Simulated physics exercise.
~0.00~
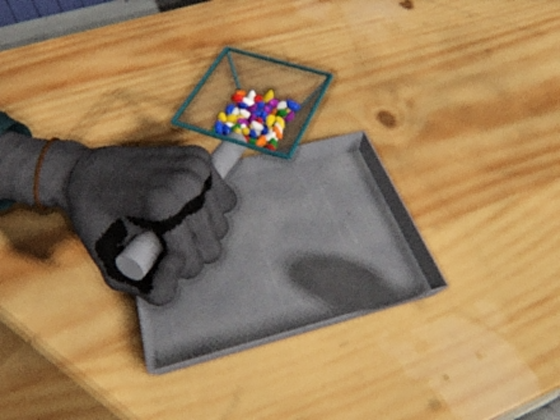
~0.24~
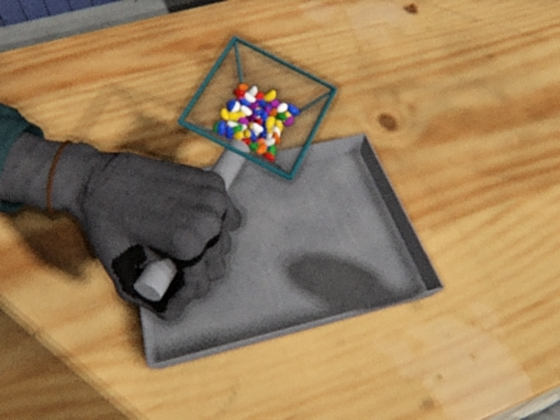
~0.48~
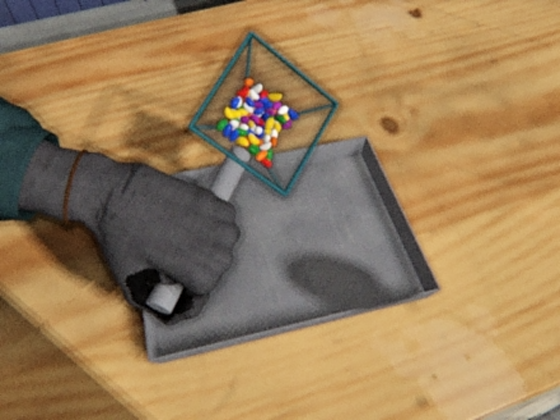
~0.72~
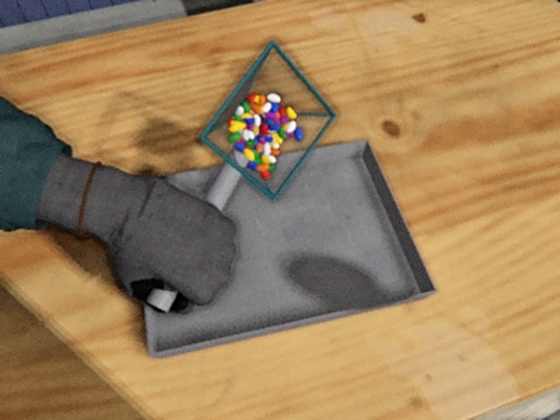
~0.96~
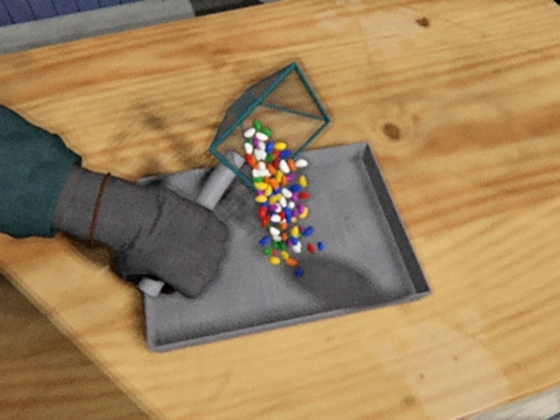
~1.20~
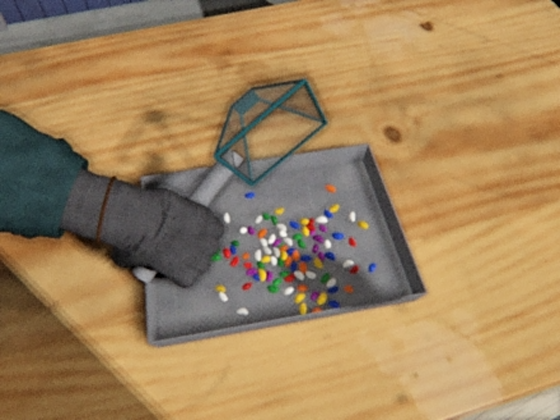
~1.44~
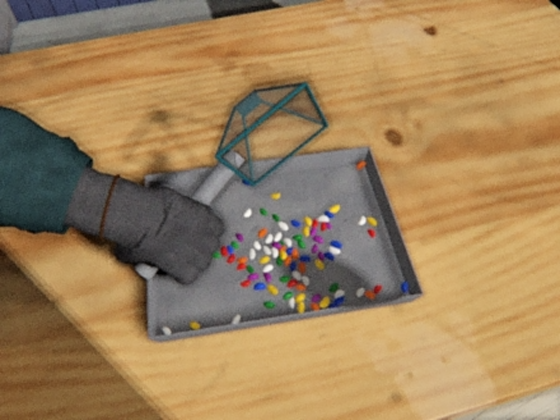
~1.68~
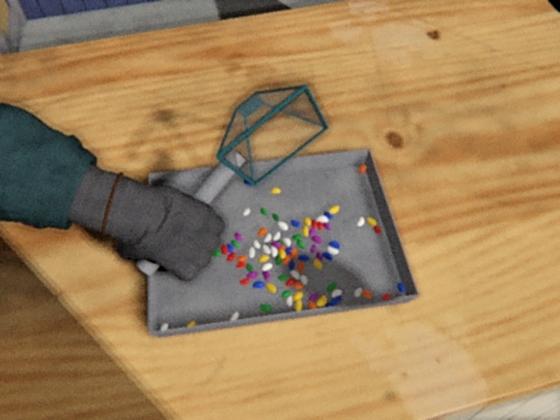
On a pale wooden tabletop seen from above at an angle, a hand in a dark grey glove and teal sleeve reaches in from the left, gripping a light grey handle. The handle holds a clear scoop with teal edges, filled with multicoloured jelly beans, near the back of a shallow grey tray. The hand steadily rolls the scoop over, and the beans shift toward its lower corner. They then pour out in a bright stream and scatter across the tray. At the end the scoop stays tipped and empty, with the beans lying spread over the tray.
